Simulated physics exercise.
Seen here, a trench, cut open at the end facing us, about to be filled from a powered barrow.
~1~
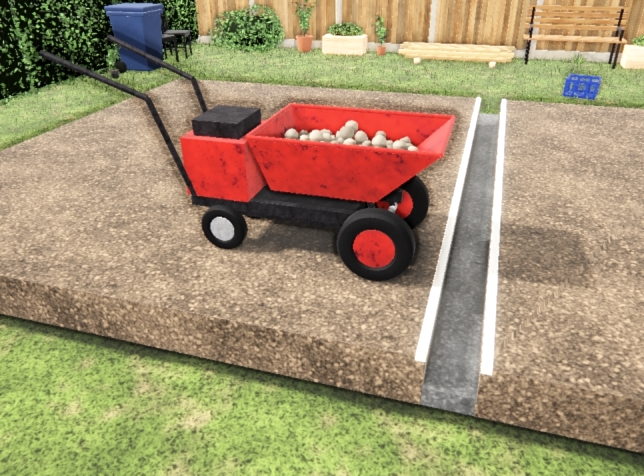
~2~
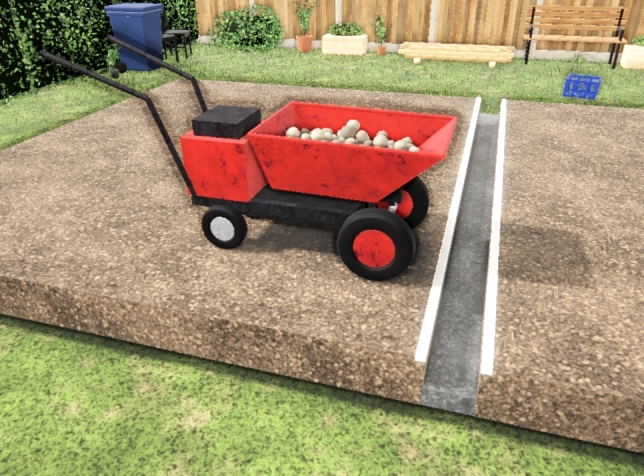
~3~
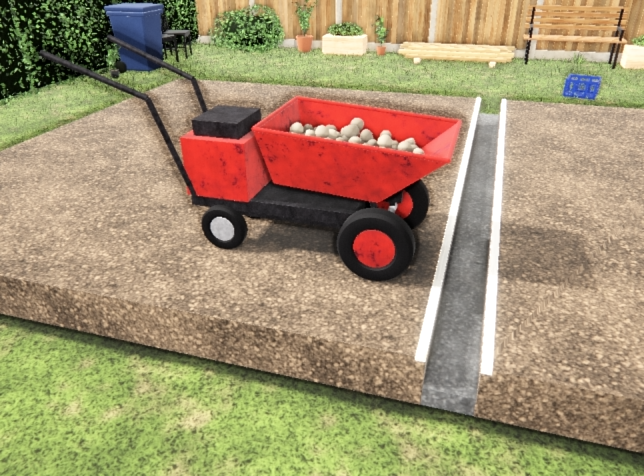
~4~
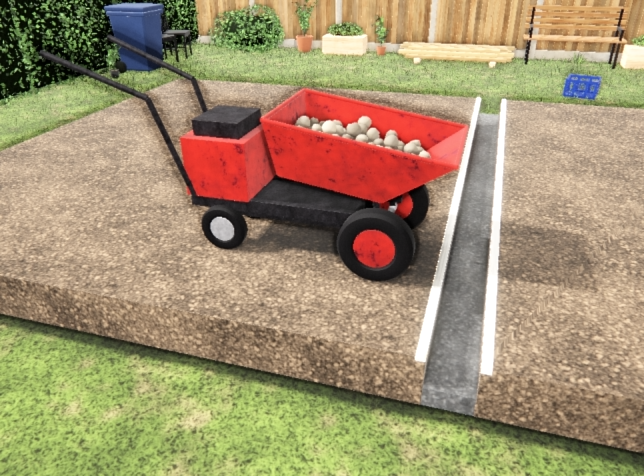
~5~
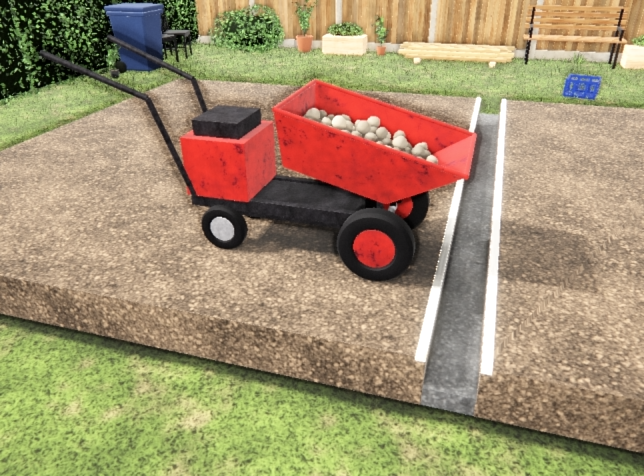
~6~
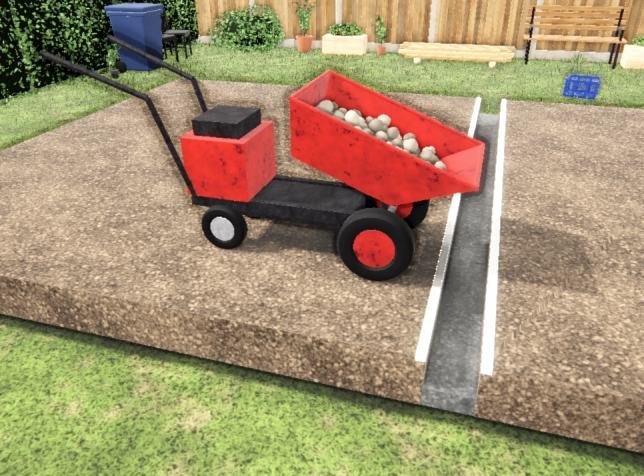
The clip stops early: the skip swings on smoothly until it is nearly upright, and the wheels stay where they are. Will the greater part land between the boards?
The trench takes under half.
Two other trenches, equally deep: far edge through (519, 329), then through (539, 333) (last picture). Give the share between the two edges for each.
Roughly 40 per cent, and 70 per cent.
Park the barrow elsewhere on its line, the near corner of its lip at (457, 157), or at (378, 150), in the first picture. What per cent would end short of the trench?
First some 0, then 0 per cent.
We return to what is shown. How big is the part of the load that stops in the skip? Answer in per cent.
About 35 per cent.
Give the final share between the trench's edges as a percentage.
It comes to 0 per cent or so.
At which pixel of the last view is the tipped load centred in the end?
Roughly at (549, 269).
Shortly afterwards, skip tipped steeply; the whole lot in the skip.
Next, skip tipped right over; near half in the skip; near half beyond it; only a few falling.
Some moments later, skip tipped right over; near a third in the skip; only a few in or heaped over the trench; near two thirds beyond it.
In the end, skip tipped right over; near a third in the skip; only a few in or heaped over the trench; near two thirds beyond it.
